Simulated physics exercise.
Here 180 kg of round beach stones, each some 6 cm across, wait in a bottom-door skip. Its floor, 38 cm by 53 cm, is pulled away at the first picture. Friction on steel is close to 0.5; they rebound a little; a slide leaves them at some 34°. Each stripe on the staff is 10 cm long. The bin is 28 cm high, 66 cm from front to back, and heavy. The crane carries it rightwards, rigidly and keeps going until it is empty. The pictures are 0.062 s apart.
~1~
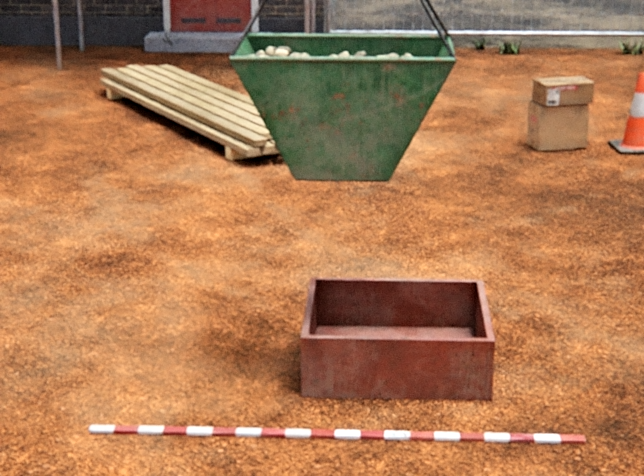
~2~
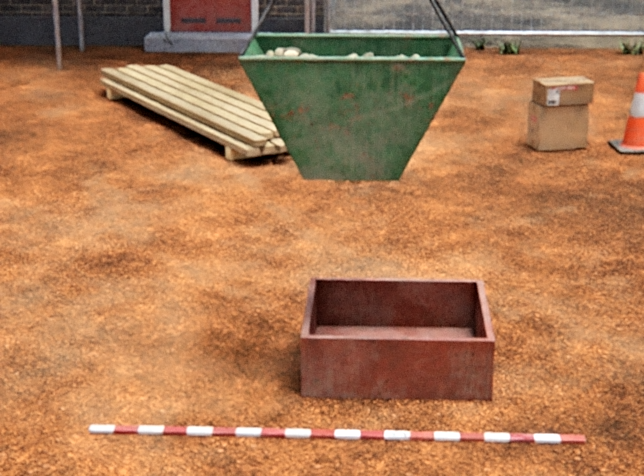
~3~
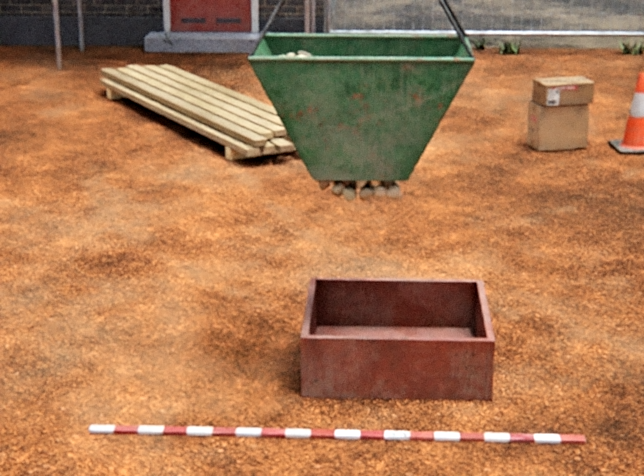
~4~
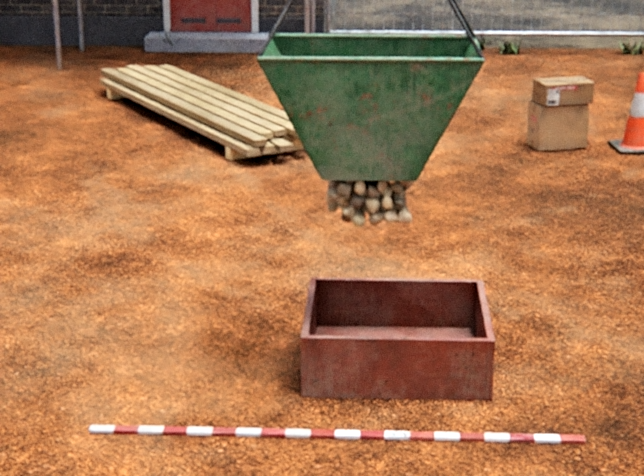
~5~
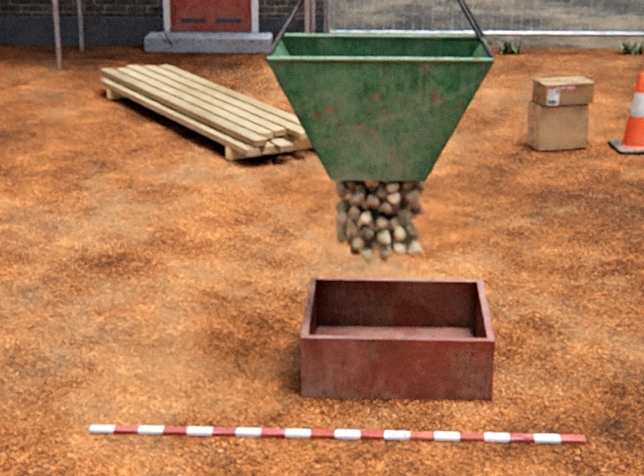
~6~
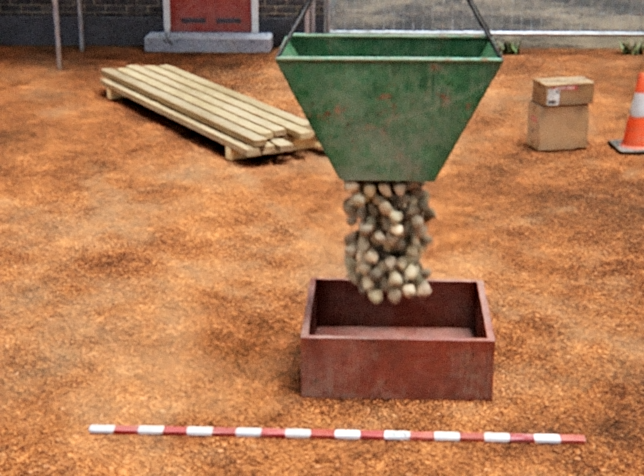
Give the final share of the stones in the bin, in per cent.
About 91 per cent.
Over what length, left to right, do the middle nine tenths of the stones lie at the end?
About 100 cm.
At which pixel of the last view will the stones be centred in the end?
Their middle is at about (415, 332).
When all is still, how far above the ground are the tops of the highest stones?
About 36 cm.
Then, 0.4 s after the last picture, 0 % in the bottom-door skip, 100 % falling or lying in the bin; the stones farthest right are at (479, 323).
Then, 0.8 s after the last picture, 0 % in the bottom-door skip, 91 % falling or lying in the bin, 9 % falling or lying beside or right of the bin; the stones farthest right are at (593, 367).
Then, 1.4 s after the last picture, 0 % in the bottom-door skip, 91 % falling or lying in the bin, 9 % falling or lying beside or right of the bin.
Then, 2.3 s after the last picture, 0 % in the bottom-door skip, 91 % falling or lying in the bin, 9 % falling or lying beside or right of the bin.
Then, 4.2 s after the last picture, 0 % in the bottom-door skip, 91 % in the bin, 9 % beside or right of the bin.
